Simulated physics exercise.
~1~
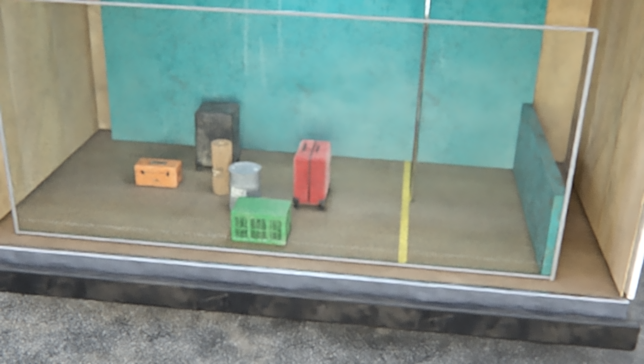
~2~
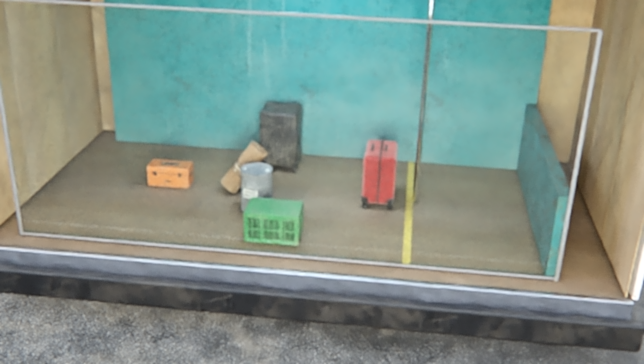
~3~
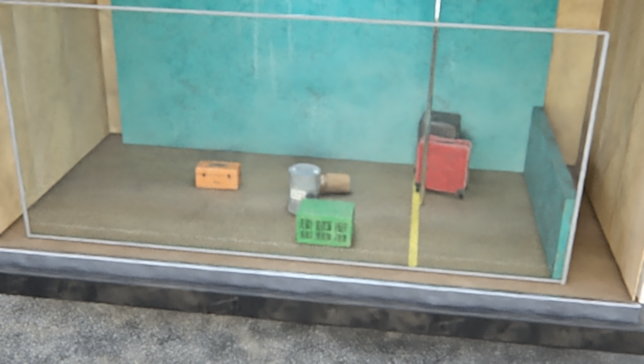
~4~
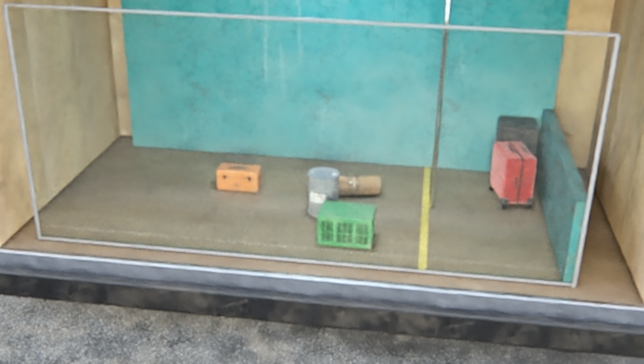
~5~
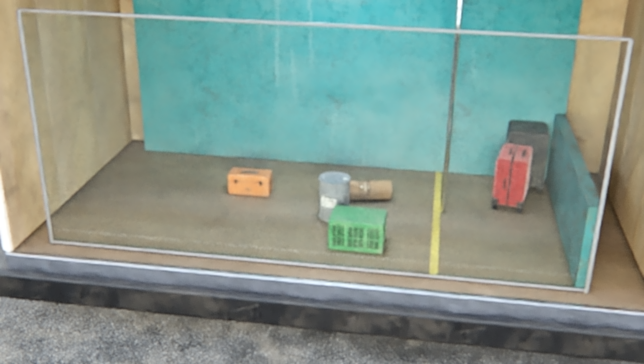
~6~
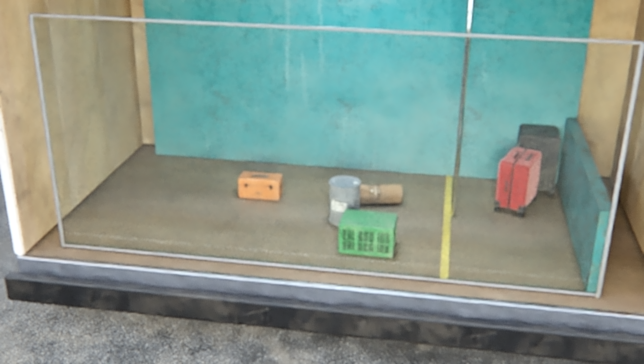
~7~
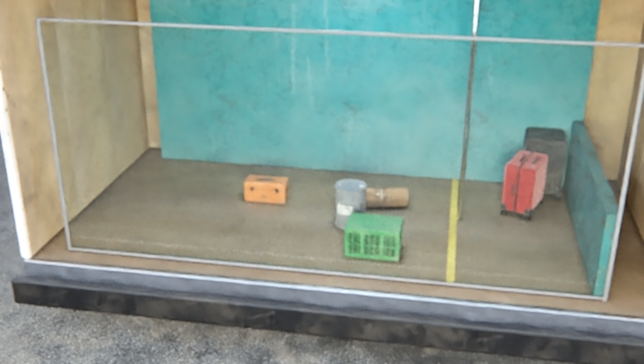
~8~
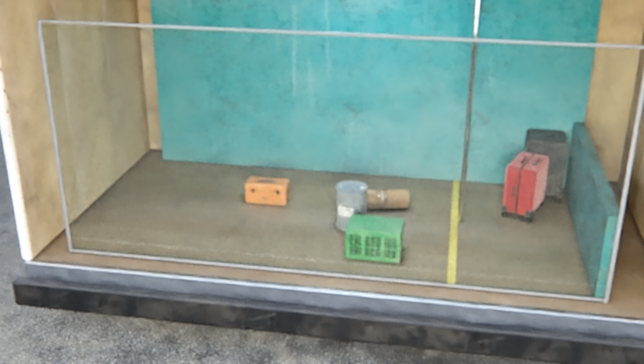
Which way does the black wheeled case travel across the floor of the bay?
The black wheeled case rolls to the right, passing the yellow line and ending near the low teal panel.
To begin with, two upright wheeled cases, one black and one red, stand in an open-fronted bay with a brown roll, a grey drum, a green crate and an orange toolbox, all left of a yellow floor line. The cases roll right while the brown roll leans over, and the crate and toolbox shift slightly right. Next, both cases pass the line as the roll comes to lie on its side by the drum. The cases travel on toward the low teal panel at the right. Finally, they stand upright beyond the line, while everything else rests short of it.
